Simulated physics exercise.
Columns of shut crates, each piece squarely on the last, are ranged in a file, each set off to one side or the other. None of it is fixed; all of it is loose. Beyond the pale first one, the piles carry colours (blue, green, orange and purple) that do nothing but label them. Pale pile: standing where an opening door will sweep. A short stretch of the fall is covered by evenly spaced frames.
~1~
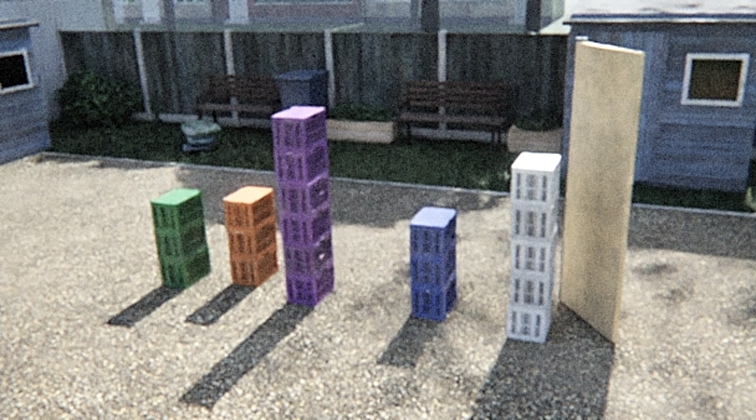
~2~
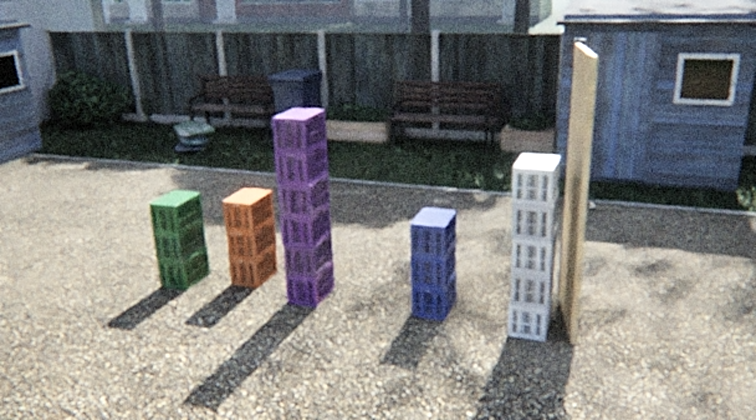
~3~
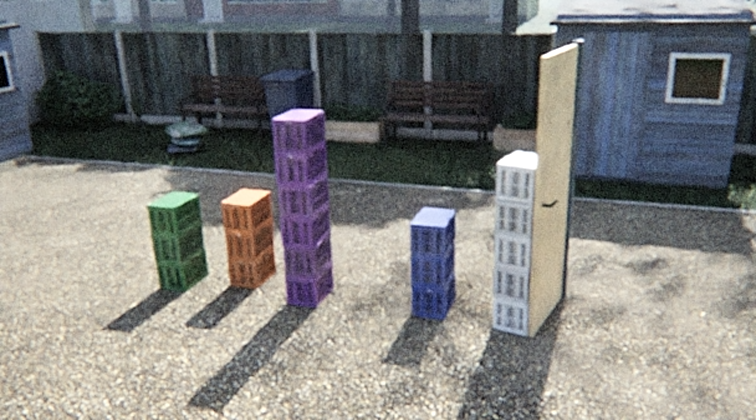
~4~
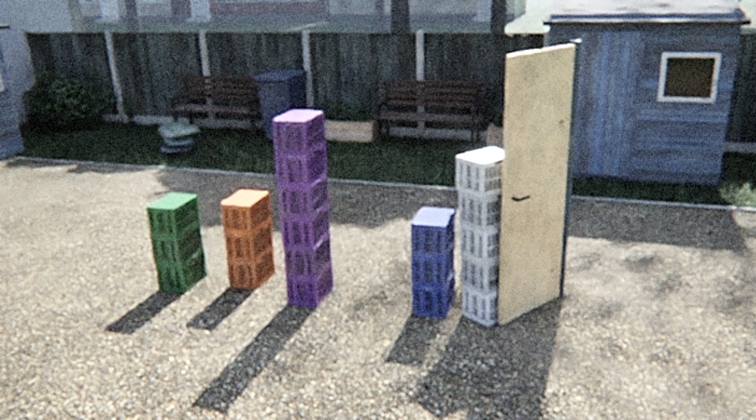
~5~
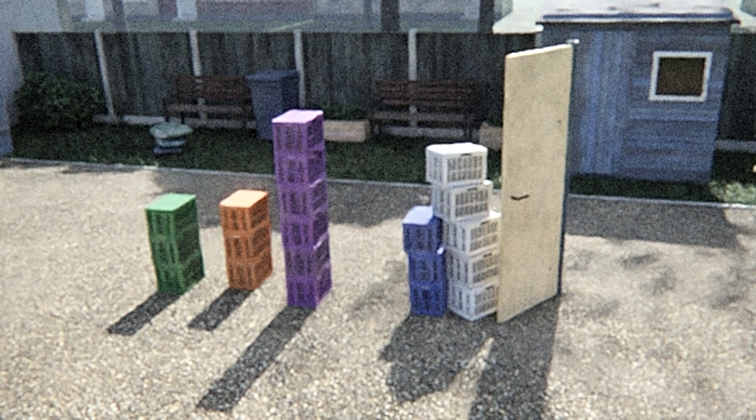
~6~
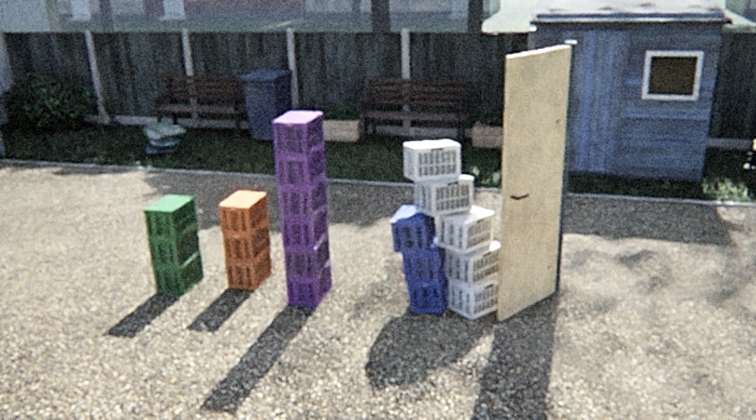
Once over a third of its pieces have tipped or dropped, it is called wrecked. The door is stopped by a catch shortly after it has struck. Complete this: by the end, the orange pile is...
By the end the orange pile is still up.
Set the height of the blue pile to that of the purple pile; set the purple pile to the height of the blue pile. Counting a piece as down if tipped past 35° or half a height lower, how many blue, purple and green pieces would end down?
Blue: 5, purple: 2, green: 0.
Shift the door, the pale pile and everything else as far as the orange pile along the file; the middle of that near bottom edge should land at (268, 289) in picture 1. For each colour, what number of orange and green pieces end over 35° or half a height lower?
Colour by colour: Orange 0 and green 0.
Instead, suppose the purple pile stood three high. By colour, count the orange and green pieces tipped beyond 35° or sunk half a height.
Orange: 0; green: 0.
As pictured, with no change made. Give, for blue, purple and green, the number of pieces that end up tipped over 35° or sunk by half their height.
Colour by colour, blue 3, purple 0, green 0.
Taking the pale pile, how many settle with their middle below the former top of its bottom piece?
The answer is 3.
Soon after the last picture, 0 of the pale pile down; none of the 3 orange crates down (0 of 15 in all colours); top orange crate unmoved; top blue crate leaning a little.
A little later, 1 of the pale pile down; none of the 3 orange crates down (1 of 15 in all colours); top orange crate unmoved; top blue crate leaning well over, half its height lower.
Later still, 3 of the pale pile down; none of the 3 orange crates down (3 of 15 in all colours); top orange crate unmoved; top blue crate leaning steeply, some two heights lower.
After that, 3 of the pale pile down; none of the 3 orange crates down (3 of 15 in all colours); top orange crate unmoved; top blue crate on its side.
At rest, 3 of the pale pile down; none of the 3 orange crates down (3 of 15 in all colours); top orange crate unmoved; top blue crate on its side. As the last picture would show them, middles, top orange crate near (244, 213), top blue crate near (339, 281).
